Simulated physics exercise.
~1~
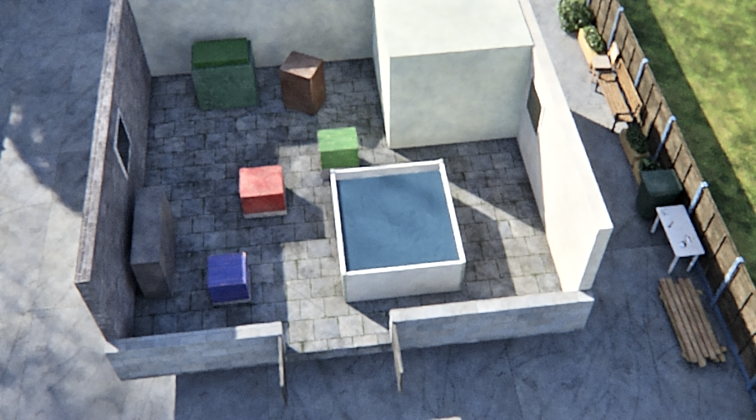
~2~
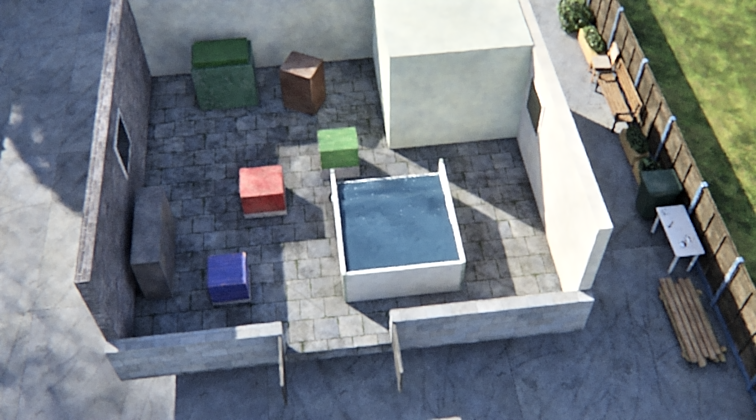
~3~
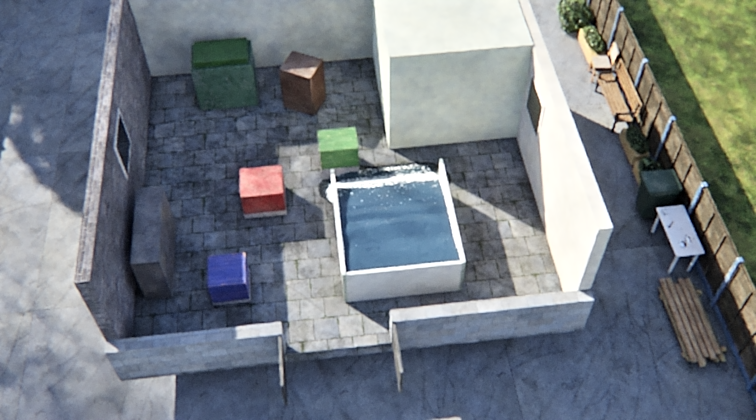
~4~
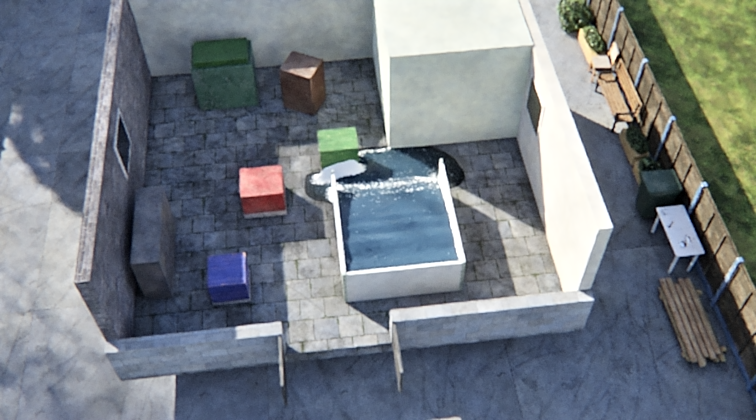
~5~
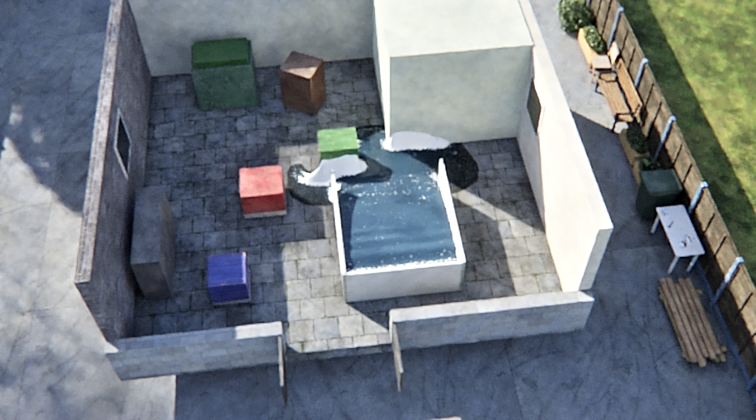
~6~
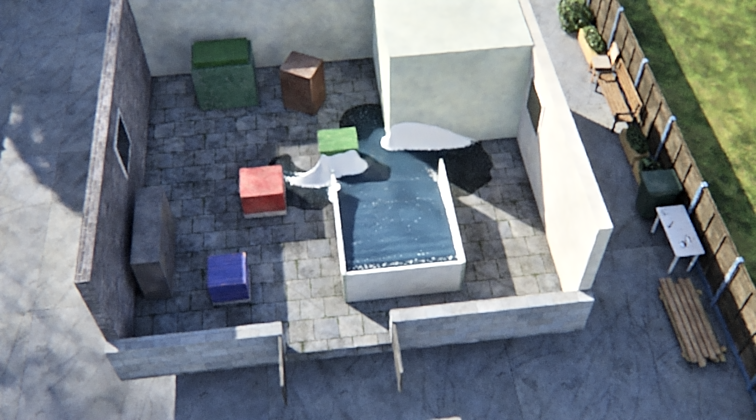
Walled service yard from above, water pouring over the far side of a white tank and spreading across paving around a green block.
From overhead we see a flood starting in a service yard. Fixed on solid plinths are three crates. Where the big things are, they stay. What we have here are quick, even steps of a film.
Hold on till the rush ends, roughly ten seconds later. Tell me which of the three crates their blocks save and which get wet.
Here is how it ends: The green crate gets wet; the blue crate gets wet; the red crate gets wet.
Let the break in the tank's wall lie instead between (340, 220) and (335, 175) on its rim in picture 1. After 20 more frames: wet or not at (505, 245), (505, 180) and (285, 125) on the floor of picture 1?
Going through them in turn: Still unsoaked, then still unsoaked, then reached by the flood.
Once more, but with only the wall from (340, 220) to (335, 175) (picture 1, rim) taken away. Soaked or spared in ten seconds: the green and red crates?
First the green: It is never reached; then the red: It gets reached.
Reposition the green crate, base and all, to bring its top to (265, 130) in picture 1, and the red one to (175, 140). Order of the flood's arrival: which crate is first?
Green crate.
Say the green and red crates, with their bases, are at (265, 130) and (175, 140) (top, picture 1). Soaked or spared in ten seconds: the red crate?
The red crate is flooded.
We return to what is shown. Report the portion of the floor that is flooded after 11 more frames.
My guess is around 55 in a hundred.
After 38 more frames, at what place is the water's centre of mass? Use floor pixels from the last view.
It is around (342, 191).
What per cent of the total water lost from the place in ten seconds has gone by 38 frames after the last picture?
45 per cent.
A moment on, water covers 30 % of the floor; the green crate water round its plinth, the blue crate not reached, the red crate water round its plinth.
Next, water covers 55 % of the floor; the green crate water round its plinth, the blue crate water round its plinth, the red crate water round its plinth.
Then, water covers 75 % of the floor; the green crate water round its plinth, the blue crate water round its plinth, the red crate water round its plinth.
Later, water covers 95 % of the floor; the green crate water round its plinth, the blue crate water round its plinth, the red crate water round its plinth.
In the end, water covers 100 % of the floor; the green crate was topped, the blue crate was topped, the red crate was topped.
